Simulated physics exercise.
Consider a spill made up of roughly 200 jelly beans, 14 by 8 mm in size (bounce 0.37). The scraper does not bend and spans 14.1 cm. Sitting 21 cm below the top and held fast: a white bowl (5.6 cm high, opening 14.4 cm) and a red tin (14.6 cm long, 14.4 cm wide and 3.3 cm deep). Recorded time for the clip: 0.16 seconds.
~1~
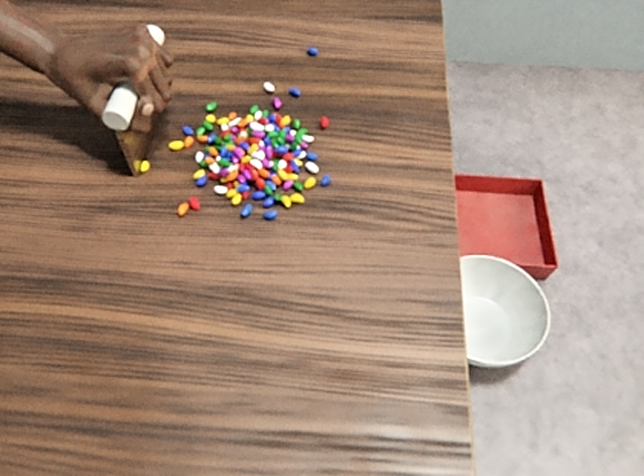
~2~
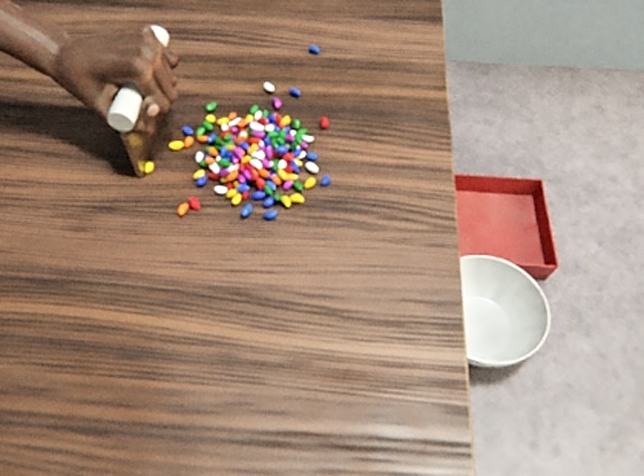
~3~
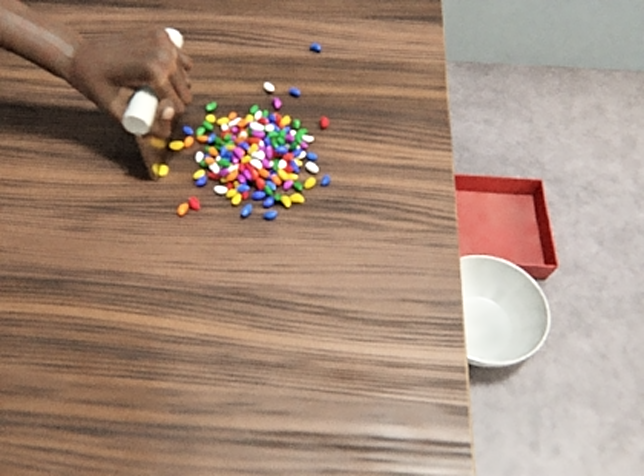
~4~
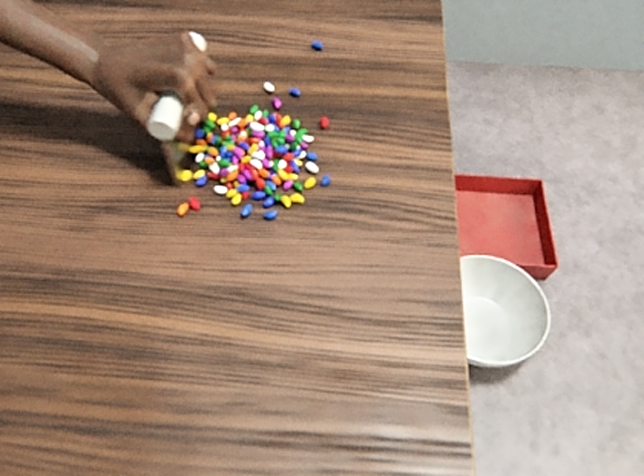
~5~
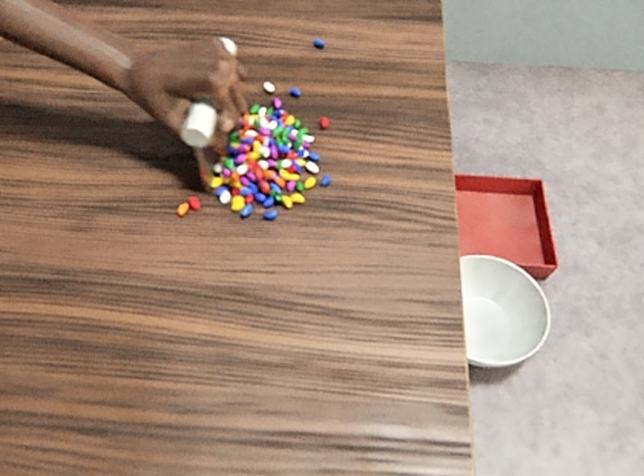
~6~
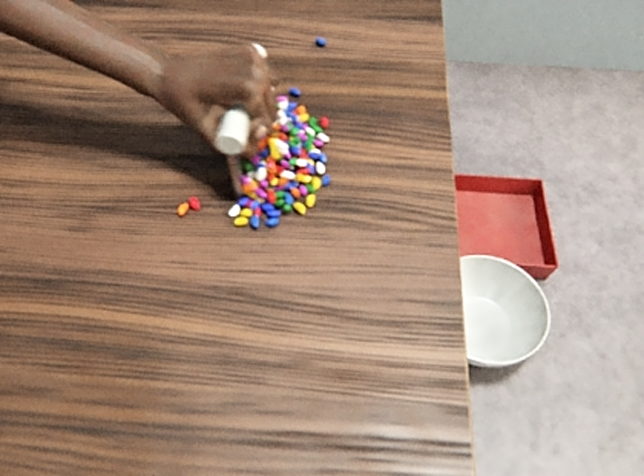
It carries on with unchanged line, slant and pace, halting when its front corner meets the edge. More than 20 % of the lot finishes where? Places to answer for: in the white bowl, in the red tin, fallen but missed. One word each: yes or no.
White bowl: No, red tin: No, missed: Yes.
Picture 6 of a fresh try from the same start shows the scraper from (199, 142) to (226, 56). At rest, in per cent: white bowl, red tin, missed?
Final shares - white bowl: 15%, red tin: 40%, missed: 15%.
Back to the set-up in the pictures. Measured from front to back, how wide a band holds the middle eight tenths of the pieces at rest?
Close to 40 cm from front to back.
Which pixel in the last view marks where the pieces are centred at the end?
Close to pixel (601, 332) in the last view.
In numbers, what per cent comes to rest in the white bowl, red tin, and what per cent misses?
White bowl 5 %, red tin 15 %, missed 70 %.
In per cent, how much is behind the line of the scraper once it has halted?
About 15 per cent.
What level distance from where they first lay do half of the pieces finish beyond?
That works out to roughly 44 centimetres.
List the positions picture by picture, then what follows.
Scraper from (122, 137) to (158, 52); moved 0.0 cm; pieces shifted so far, 0; middle of the spill at (254, 141); white bowl at (488, 306); red tin at (494, 217), in the first frame.
Scraper from (127, 138) to (162, 53); moved 0.5 cm; pieces shifted so far, 2; middle of the spill at (254, 141), in the second frame.
Scraper from (142, 141) to (176, 55); moved 2.1 cm; pieces shifted so far, 2; middle of the spill at (254, 141), in the third frame.
Scraper from (167, 147) to (198, 59); moved 4.7 cm; pieces shifted so far, 7; middle of the spill at (254, 141), in the fourth frame.
Scraper from (200, 154) to (227, 65); moved 8.2 cm; pieces shifted so far, 153; middle of the spill at (258, 139), in the fifth frame.
Scraper from (233, 161) to (256, 70); moved 11.5 cm; pieces shifted so far, 196; middle of the spill at (281, 137); white bowl at (488, 306); red tin at (494, 217), in the sixth frame.
Then, 0.16 s after the last picture, scraper 29 cm from its start, spill 24 cm wide; still on top 100 %.
Then, 0.31 s after the last picture, scraper 33 cm from its start, spill 29 cm wide; off the edge, not caught 80 %, still on top 20 %.
Then, 0.45 s after the last picture, scraper 33 cm from its start, spill 33 cm wide; white bowl 5 %, red tin 15 %, off the edge, not caught 65 %, still on top 15 %.
In the end, white bowl 5 %, red tin 15 %, fallen but missed 70 %, still on top 15 %.
